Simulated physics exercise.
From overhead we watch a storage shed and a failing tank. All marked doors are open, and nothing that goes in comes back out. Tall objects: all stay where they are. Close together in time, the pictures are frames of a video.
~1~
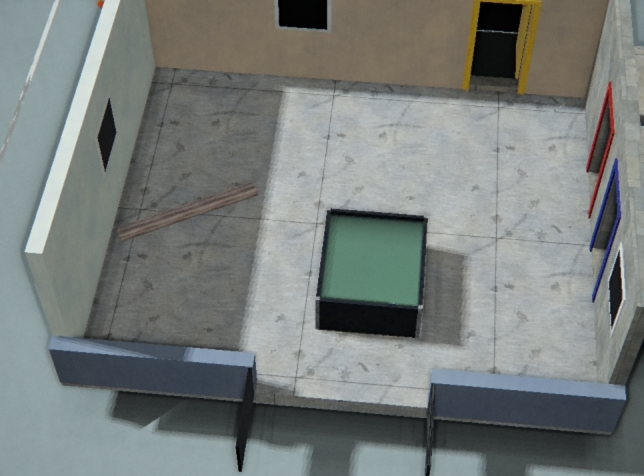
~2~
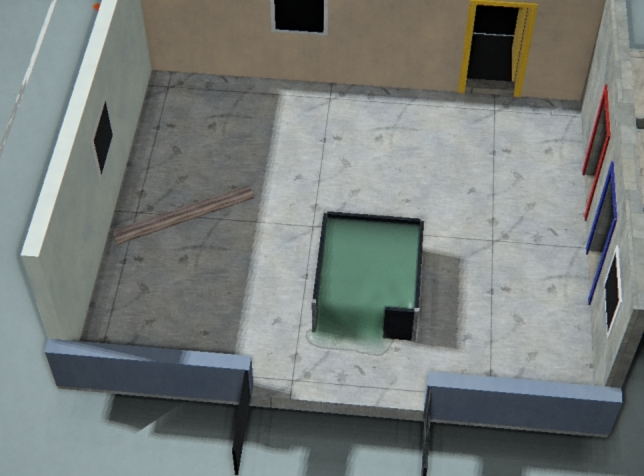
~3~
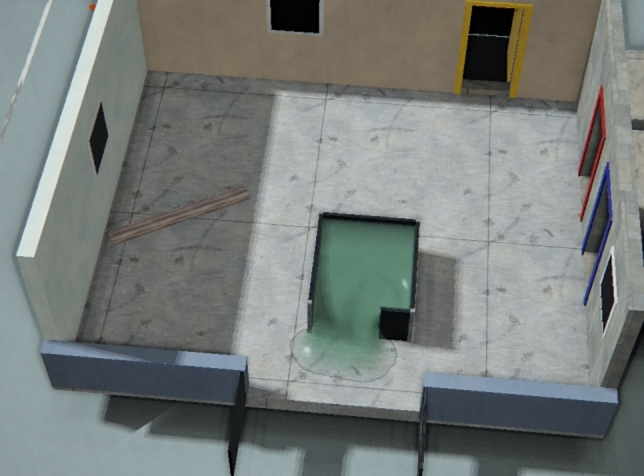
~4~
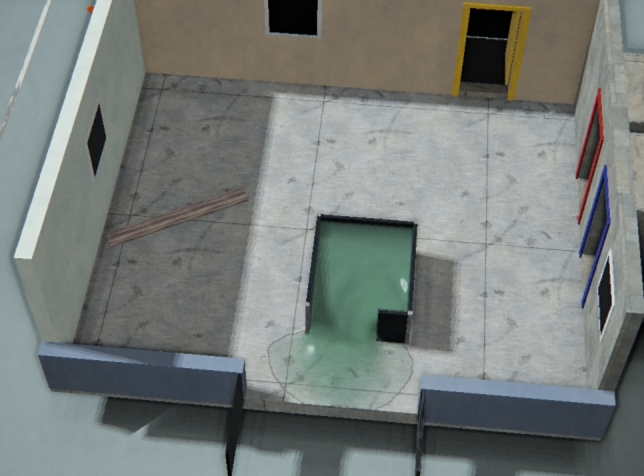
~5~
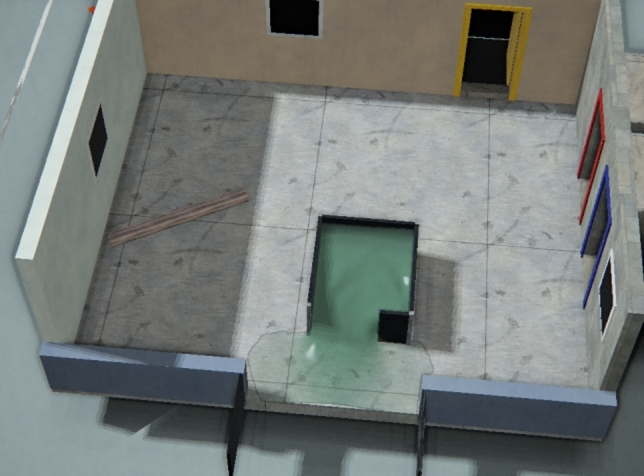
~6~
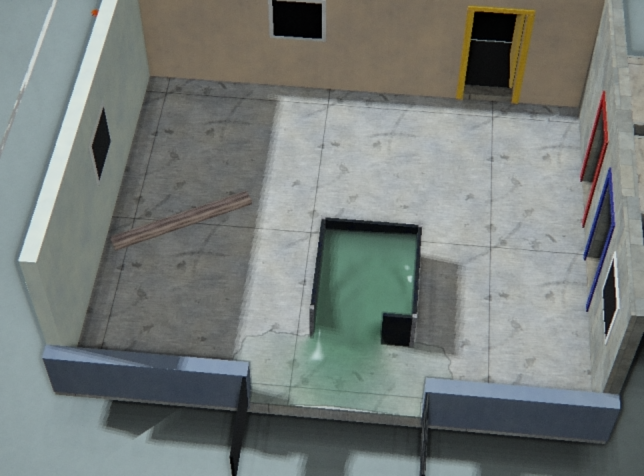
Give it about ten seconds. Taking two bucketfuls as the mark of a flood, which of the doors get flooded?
The red door stays below the mark, the blue door stays below the mark, the yellow door stays below the mark.
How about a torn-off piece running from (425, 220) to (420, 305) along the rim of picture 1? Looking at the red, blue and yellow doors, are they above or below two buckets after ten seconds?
Result per door - red door: Exceeds; blue door: Exceeds; yellow door: Does not exceed.
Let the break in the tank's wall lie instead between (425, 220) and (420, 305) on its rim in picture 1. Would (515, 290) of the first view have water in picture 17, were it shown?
There: Under water.
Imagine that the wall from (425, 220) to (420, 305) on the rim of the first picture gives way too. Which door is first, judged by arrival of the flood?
That is the blue-painted one.
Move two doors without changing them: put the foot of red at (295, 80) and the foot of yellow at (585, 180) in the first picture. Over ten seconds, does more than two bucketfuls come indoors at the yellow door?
Briefly, yellow remains below the mark.
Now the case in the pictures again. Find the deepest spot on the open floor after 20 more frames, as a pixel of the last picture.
My finger goes to (334, 344).
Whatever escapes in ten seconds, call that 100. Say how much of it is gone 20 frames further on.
Around 75 %.
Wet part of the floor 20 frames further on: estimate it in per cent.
I reckon around 10 %.
A moment on, water covers 5 % of the floor; the red door not reached, the blue door not reached, the yellow door not reached.
Next, water covers 10 % of the floor; the red door not reached, the blue door not reached, the yellow door not reached.
Then, water covers 10 % of the floor; the red door not reached, the blue door not reached, the yellow door not reached.
Later, water covers 10 % of the floor; the red door not reached, the blue door not reached, the yellow door not reached.
In the end, water covers 5 % of the floor; the red door not reached, the blue door not reached, the yellow door not reached.
